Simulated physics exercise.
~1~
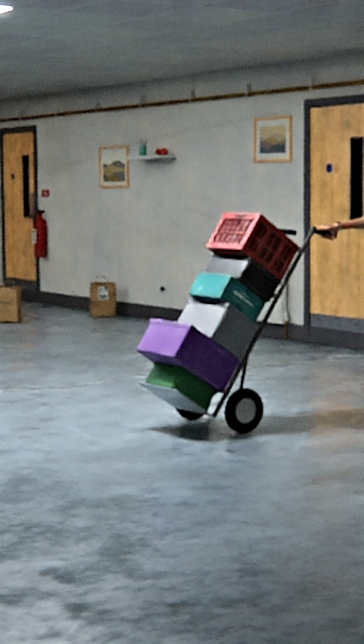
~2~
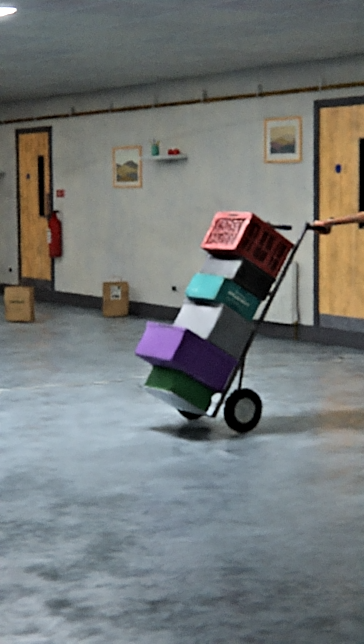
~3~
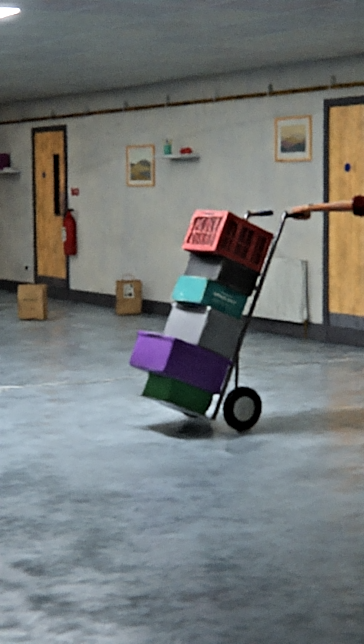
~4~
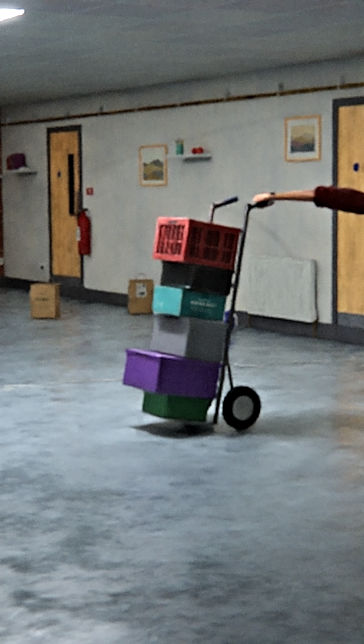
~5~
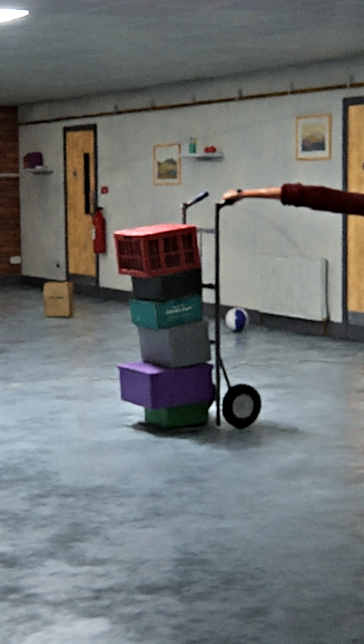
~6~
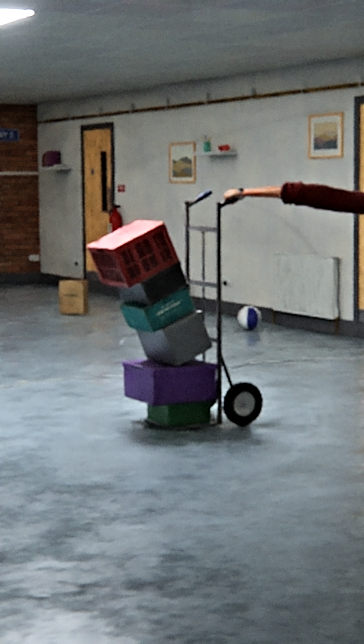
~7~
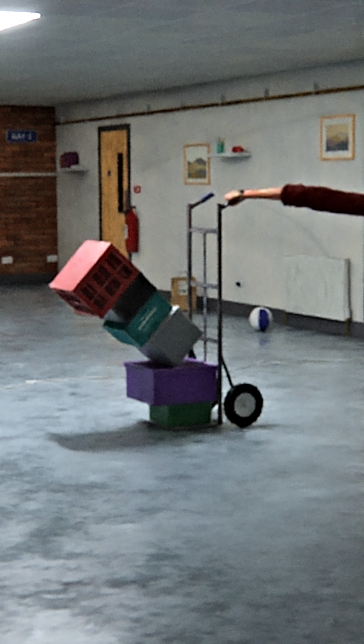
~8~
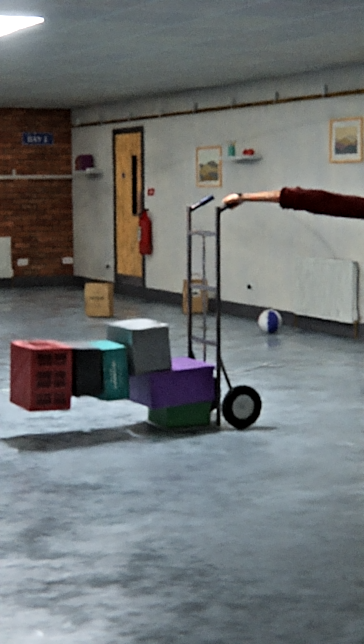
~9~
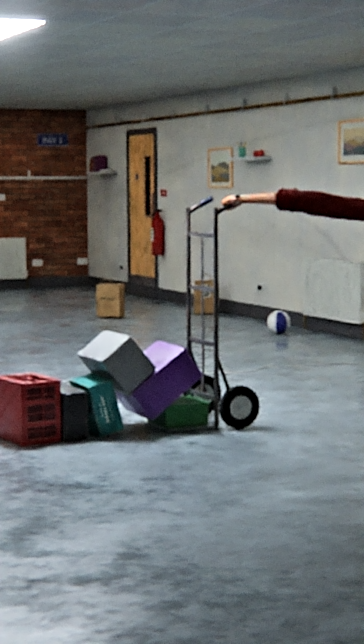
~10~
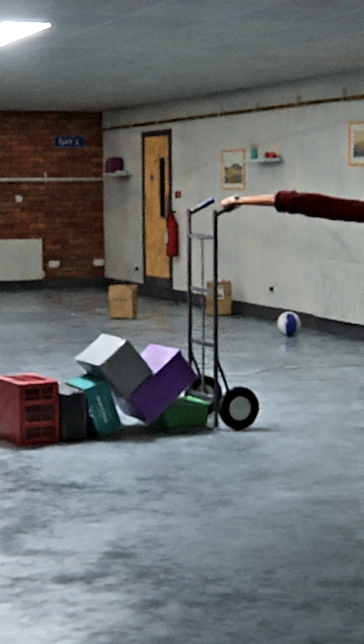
A stack of crates and boxes topples left off a hand truck as a hand uprights it.
